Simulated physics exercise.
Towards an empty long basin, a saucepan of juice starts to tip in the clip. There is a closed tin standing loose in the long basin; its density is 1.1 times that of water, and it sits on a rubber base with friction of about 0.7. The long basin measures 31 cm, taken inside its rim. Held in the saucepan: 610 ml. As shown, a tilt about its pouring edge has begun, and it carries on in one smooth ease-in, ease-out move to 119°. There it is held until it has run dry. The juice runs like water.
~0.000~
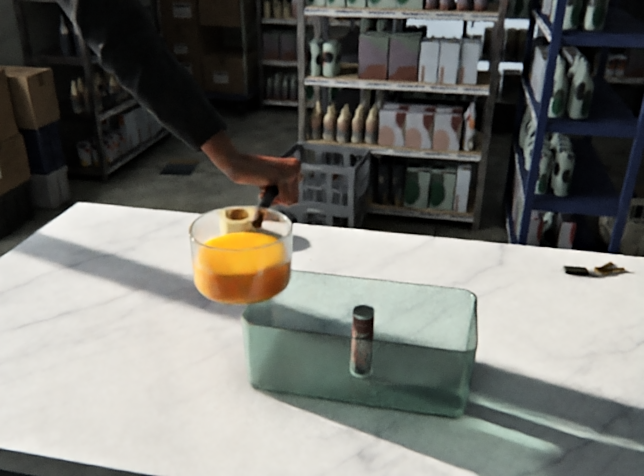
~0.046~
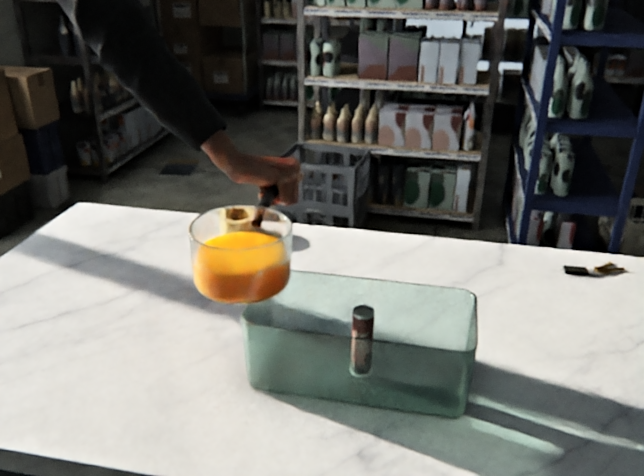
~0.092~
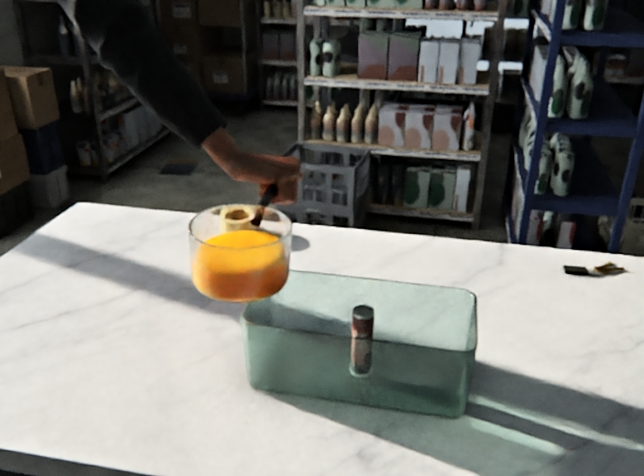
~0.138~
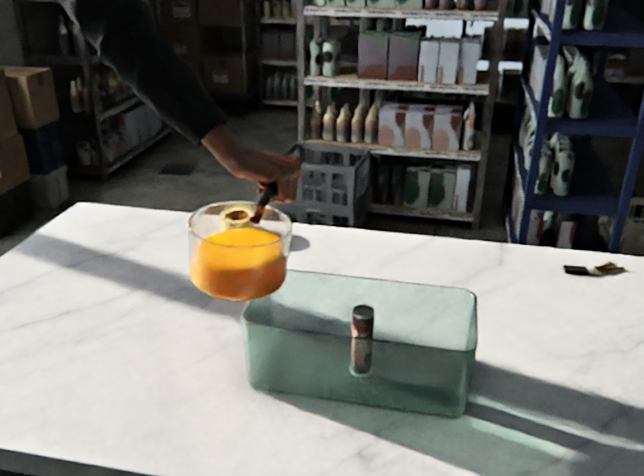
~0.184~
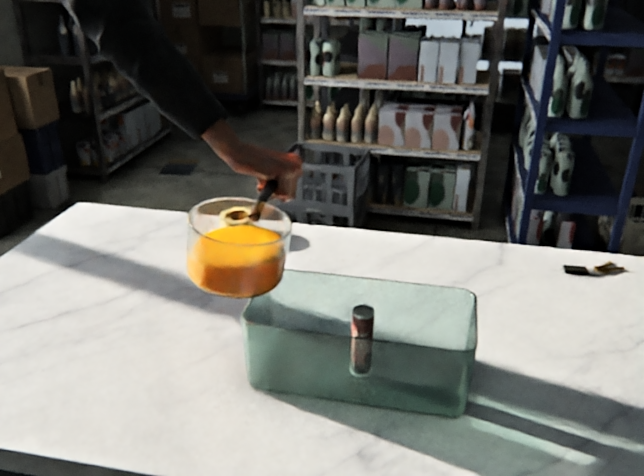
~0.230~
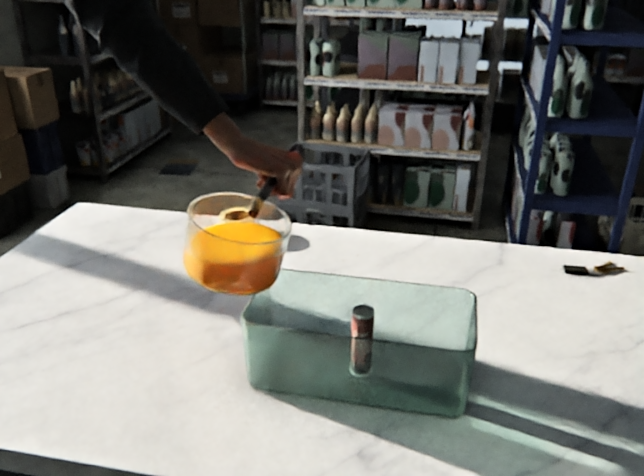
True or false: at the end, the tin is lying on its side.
True.
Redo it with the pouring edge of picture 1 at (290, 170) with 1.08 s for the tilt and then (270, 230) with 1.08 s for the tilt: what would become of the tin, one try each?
Try 1: Still standing; try 2: Tipped over.
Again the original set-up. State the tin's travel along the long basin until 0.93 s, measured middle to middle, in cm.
It has moved some 0 cm.
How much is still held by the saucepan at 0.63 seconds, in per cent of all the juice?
74 %.
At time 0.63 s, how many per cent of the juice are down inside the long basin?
0 %, roughly.
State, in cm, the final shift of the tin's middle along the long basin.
Some 7.0 cm.
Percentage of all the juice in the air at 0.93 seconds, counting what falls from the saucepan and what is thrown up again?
Close to 20 per cent.
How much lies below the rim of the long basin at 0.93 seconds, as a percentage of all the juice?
About 70 per cent.
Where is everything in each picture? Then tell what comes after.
Tilt 0°; pouring edge (290, 233); surface from (199, 246) to (289, 256); the long basin's rim runs from (255, 295) to (476, 321); the tin's top is at (364, 314), in the first picture.
Tilt 1°; pouring edge (289, 233); surface from (199, 246) to (289, 254), in the second picture.
Tilt 2°; pouring edge (289, 233); surface from (198, 245) to (288, 253), in the third picture.
Tilt 5°; pouring edge (289, 233); surface from (196, 243) to (286, 251), in the fourth picture.
Tilt 8°; pouring edge (289, 233); surface from (194, 240) to (285, 248), in the fifth picture.
Tilt 13°; pouring edge (289, 233); surface from (192, 236) to (284, 245), in the sixth picture.
After 0.63 s the tilt is 76° and 75 per cent is still to pour; the tin stands where it began.
After 0.93 s the tilt is 114° and 10 per cent is still to pour; the tin stands where it began.
After 1.24 s the tilt is 119° and 0 per cent is still to pour; the tin lies on its side.
After 1.58 s the tilt is 119° and 0 per cent is still to pour; the tin lies on its side.
In the end the tin lies on its side.
